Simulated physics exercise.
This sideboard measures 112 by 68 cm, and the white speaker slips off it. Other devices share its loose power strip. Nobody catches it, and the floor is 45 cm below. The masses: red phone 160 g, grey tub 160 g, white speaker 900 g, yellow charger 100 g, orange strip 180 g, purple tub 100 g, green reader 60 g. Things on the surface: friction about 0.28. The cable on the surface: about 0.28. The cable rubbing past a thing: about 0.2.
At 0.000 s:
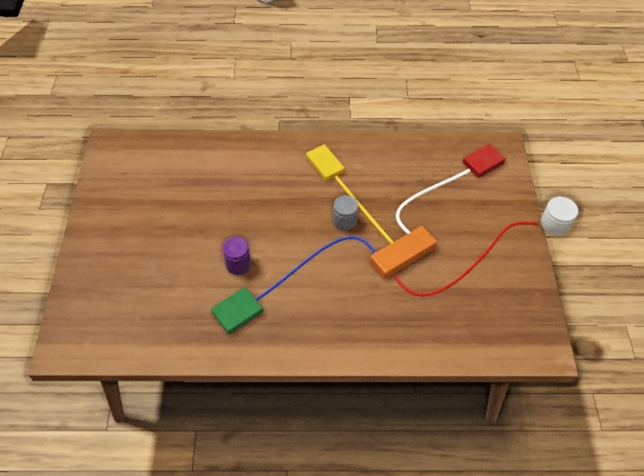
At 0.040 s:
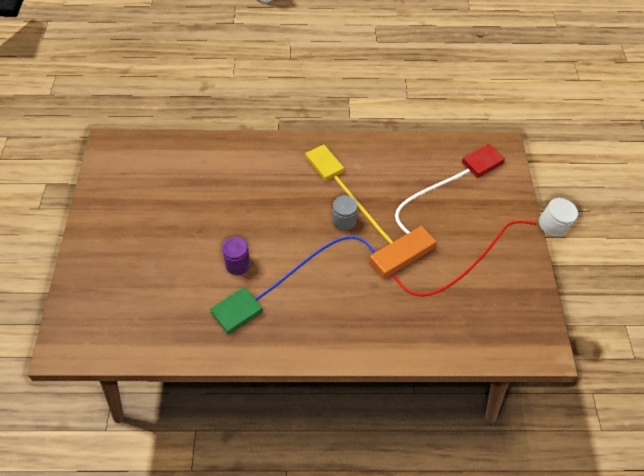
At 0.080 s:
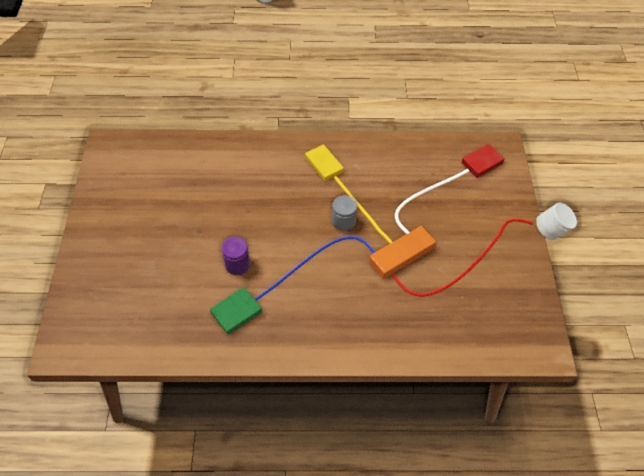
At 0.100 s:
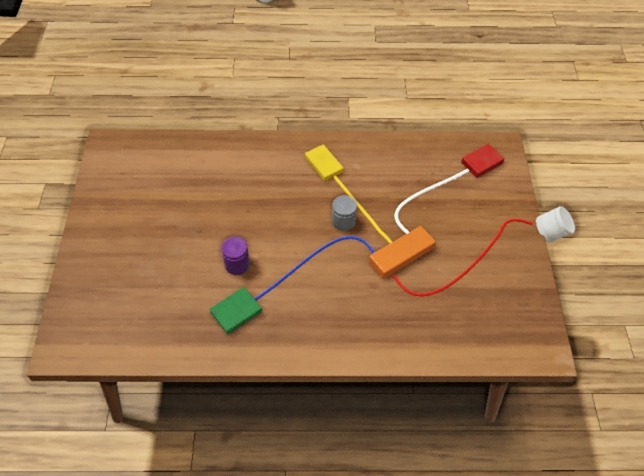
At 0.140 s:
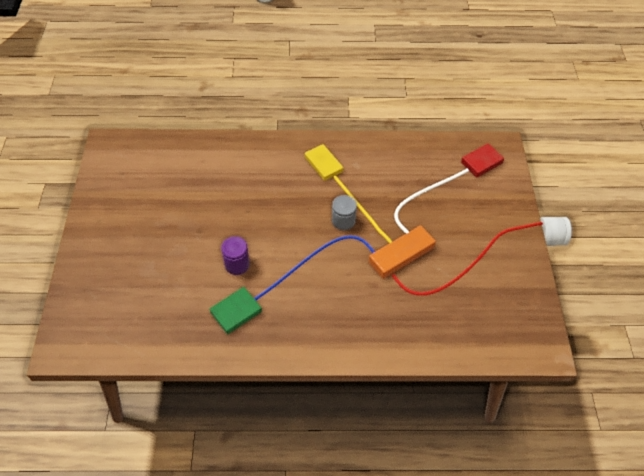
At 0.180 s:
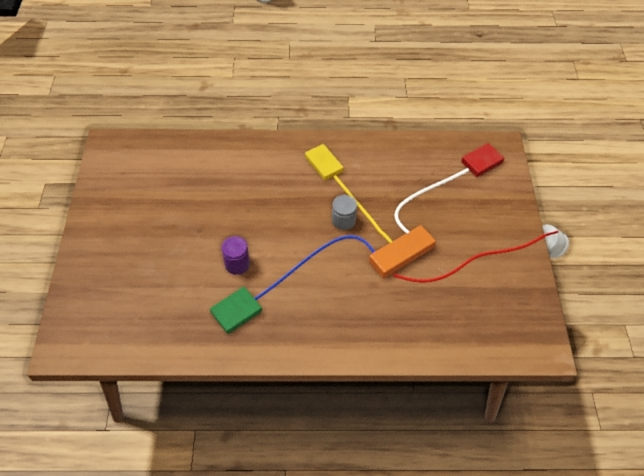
The white speaker tilted and rolled over at the table's right edge, sinking slightly beyond it and drawing its red cable straighter, while the orange strip and the other things on the table stayed put.
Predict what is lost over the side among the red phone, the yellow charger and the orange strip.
Log - red phone lost over the side; yellow charger lost over the side; orange strip lost over the side.
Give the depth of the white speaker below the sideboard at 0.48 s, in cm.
I'd say close to 40 centimetres below.
By 0.5 s, the strip's end of the red cable at (572, 225); orange strip 41 cm off its start, yellow charger 33 cm off its start, green reader 49 cm off its start.
By 0.8 s, the strip has left the top; yellow charger over the edge, orange strip over the edge, red phone over the edge.
By 1.1 s, the strip has left the top; yellow charger over the edge, orange strip over the edge, red phone over the edge.
By 1.4 s, the strip has left the top; yellow charger over the edge, orange strip over the edge, red phone over the edge.
By 2.6 s, the strip has left the top; yellow charger over the edge, orange strip over the edge, red phone over the edge, green reader over the edge.
